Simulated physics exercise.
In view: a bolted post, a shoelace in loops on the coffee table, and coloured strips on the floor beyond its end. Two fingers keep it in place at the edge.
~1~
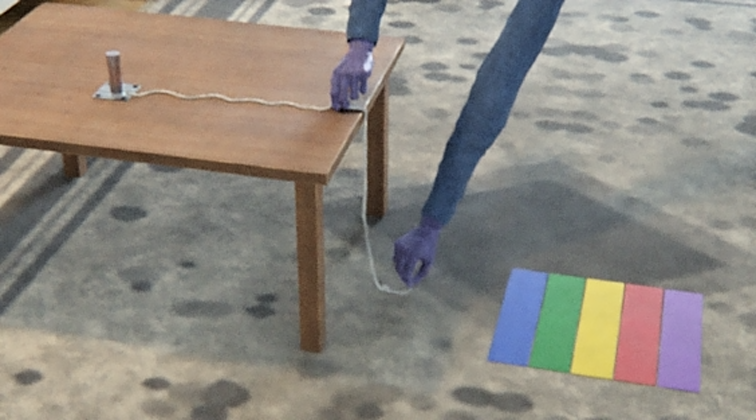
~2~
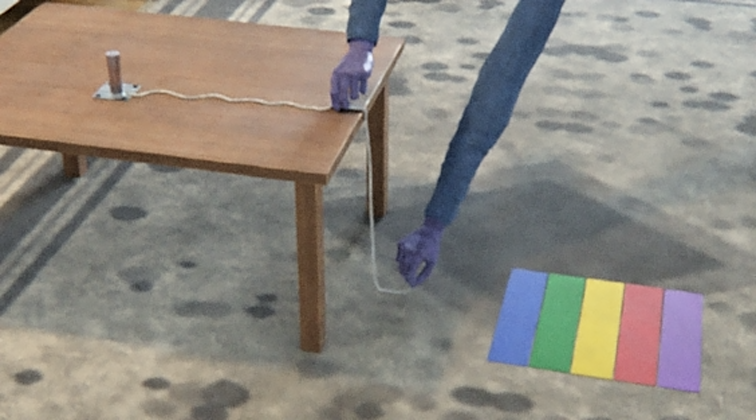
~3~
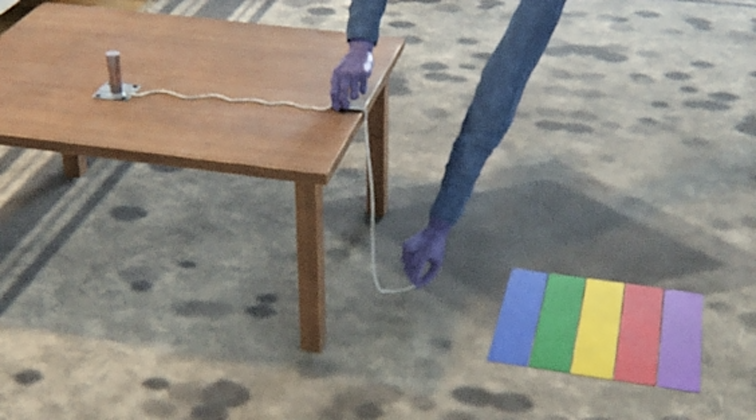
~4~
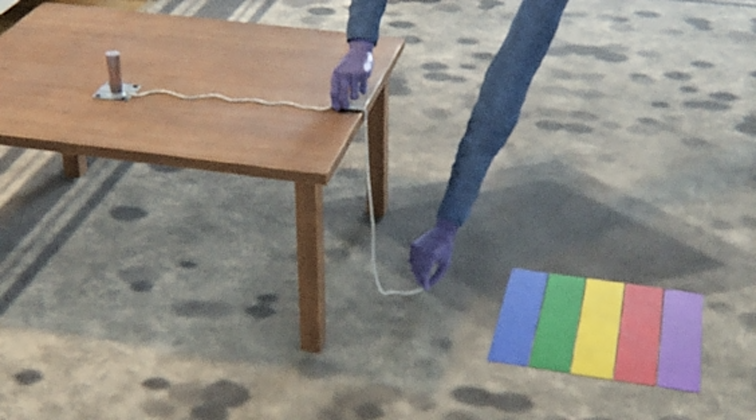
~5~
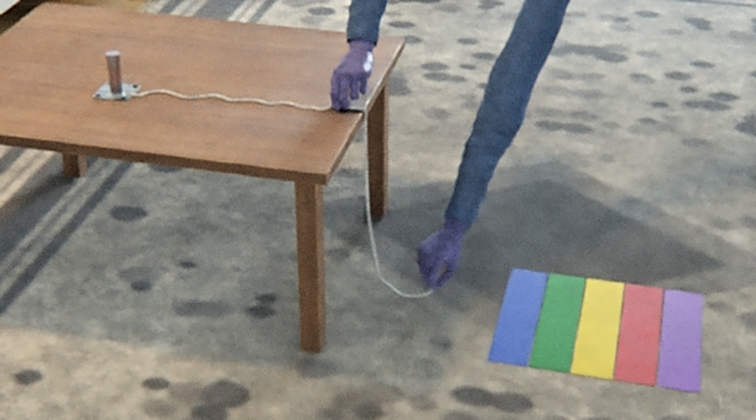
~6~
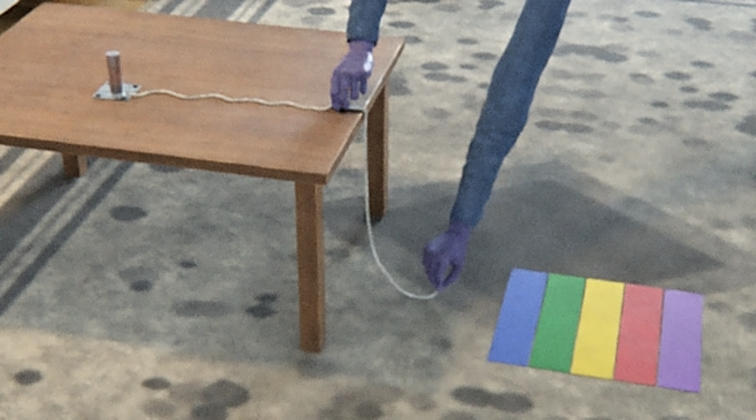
Gloved hand slowly drawing the hanging end of a pale cord rightward below a wooden table while another hand presses the edge.
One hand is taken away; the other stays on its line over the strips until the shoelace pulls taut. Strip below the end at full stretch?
Green.
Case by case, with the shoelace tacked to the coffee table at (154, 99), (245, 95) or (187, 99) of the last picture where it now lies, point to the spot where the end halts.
It would sit near (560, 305) the first time, (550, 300) the second and (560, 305) the third.
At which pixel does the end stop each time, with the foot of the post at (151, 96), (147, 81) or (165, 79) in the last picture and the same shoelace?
First (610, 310), then (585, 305), then (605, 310).
A little later, end near (484, 292); short of the strips.
Next, end near (534, 300); over blue.
When it is tight, end near (564, 304); over green. It gets as far as the green strip.
